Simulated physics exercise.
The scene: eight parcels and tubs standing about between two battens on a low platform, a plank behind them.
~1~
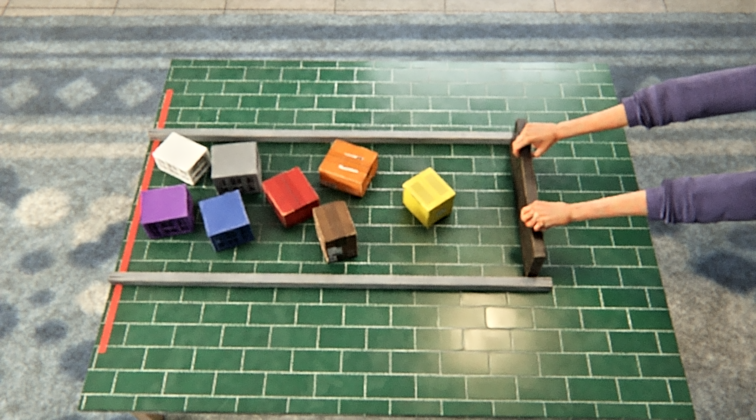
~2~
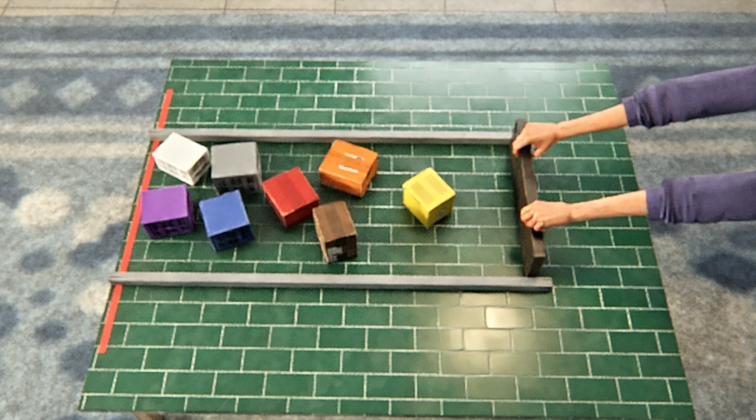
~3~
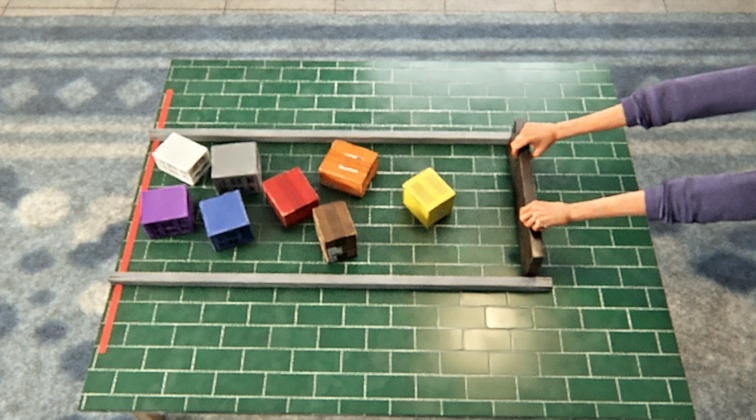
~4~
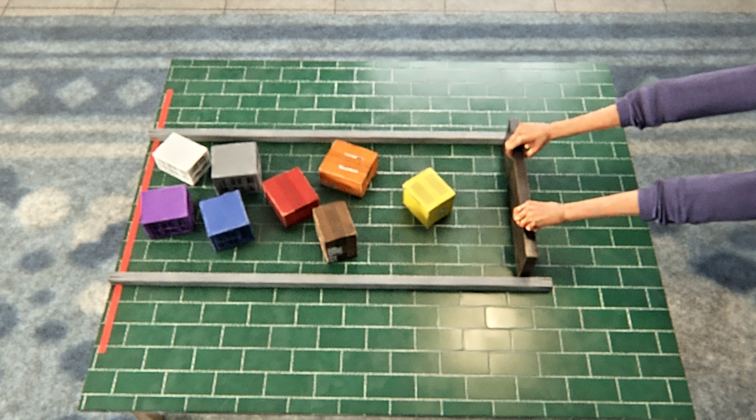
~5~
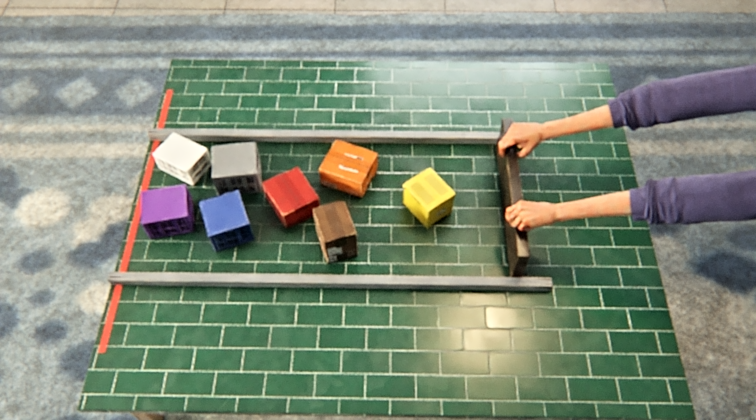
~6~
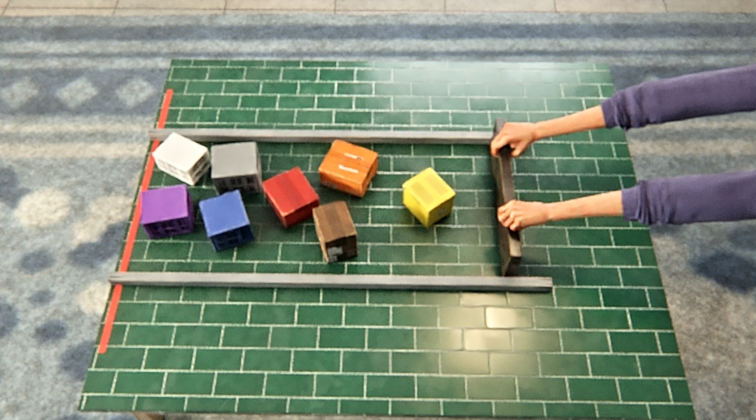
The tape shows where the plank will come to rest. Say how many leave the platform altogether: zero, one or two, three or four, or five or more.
The number that fall off is five or more.
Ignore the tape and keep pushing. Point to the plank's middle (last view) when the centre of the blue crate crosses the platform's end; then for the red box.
Near (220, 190) and (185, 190).
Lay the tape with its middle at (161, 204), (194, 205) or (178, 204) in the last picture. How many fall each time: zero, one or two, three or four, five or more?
For each place: At least five; three to four; five or more.
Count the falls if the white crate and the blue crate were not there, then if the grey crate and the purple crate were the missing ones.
6 in the first case, 6 in the second.
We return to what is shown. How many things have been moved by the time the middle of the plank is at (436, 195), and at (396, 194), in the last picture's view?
By then 1, and 2.
Soon after, none off yet; purple crate at rest near (168, 212); white crate at rest near (183, 159); blue crate at rest near (227, 221).
In the end, the number that fall off is five or more; gone, yellow tote, orange parcel, brown parcel, red box, grey crate, blue crate, white crate and purple crate.
